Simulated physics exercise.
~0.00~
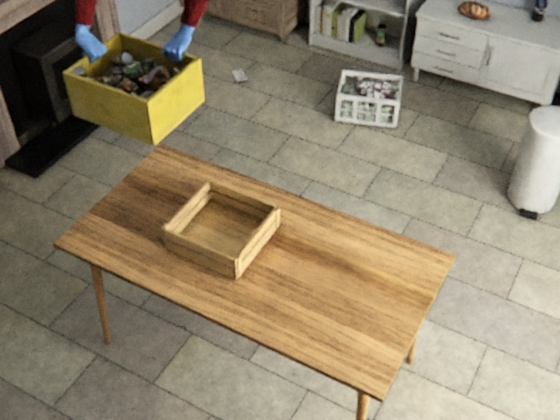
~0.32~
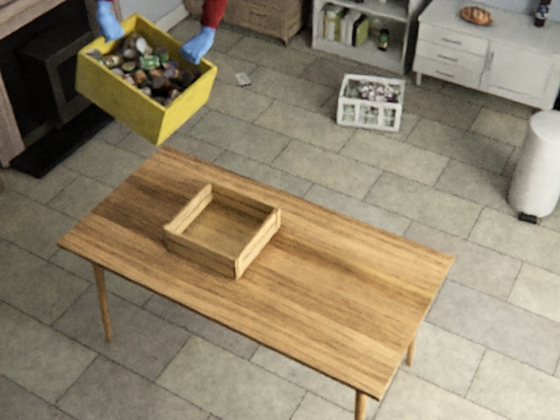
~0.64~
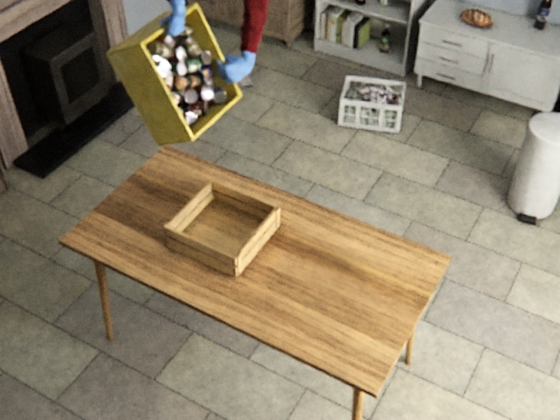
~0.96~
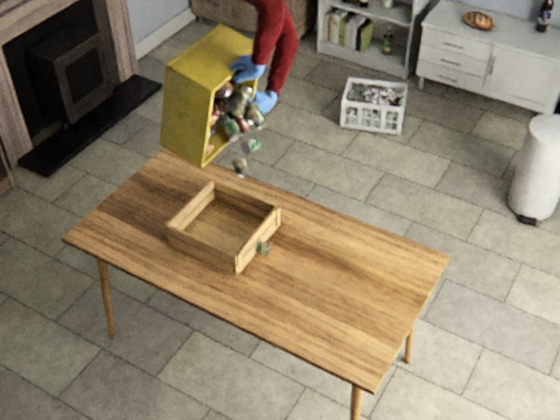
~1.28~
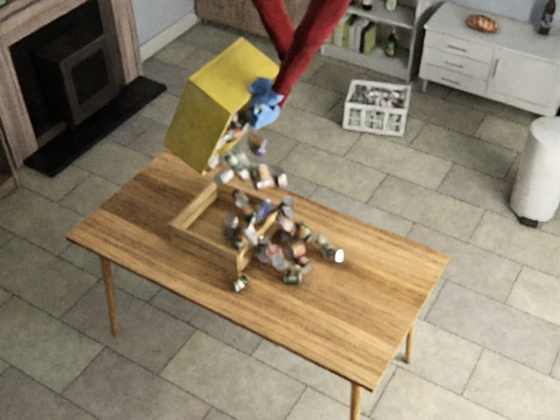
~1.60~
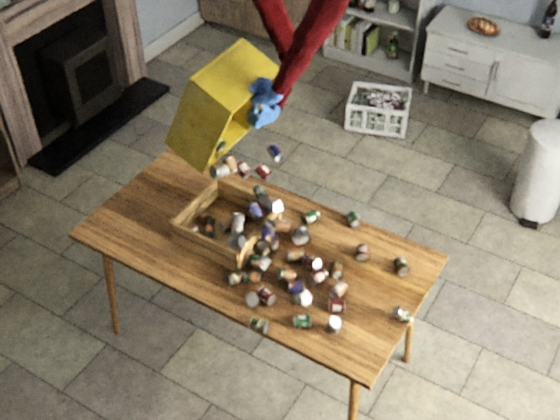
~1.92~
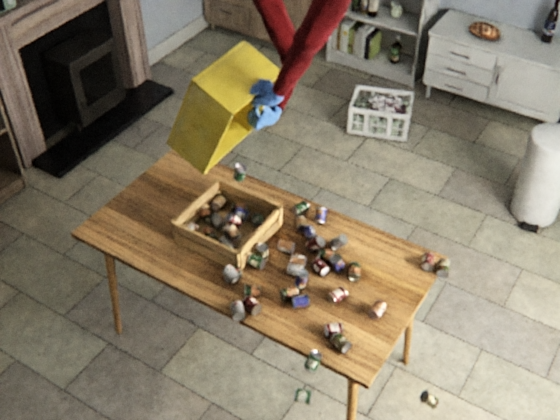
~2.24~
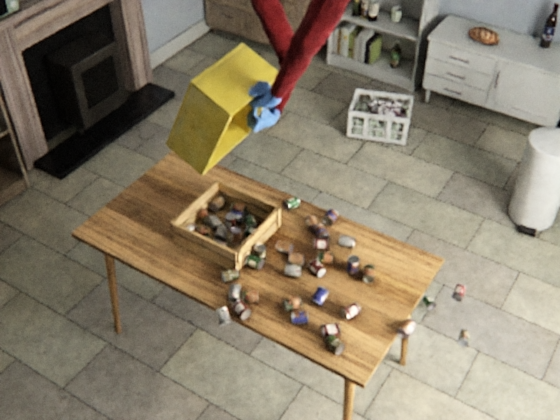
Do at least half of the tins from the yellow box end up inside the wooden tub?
No, more than half of them end up outside the tub, scattered across the table or fallen over its edges, and only a smaller group lies inside.
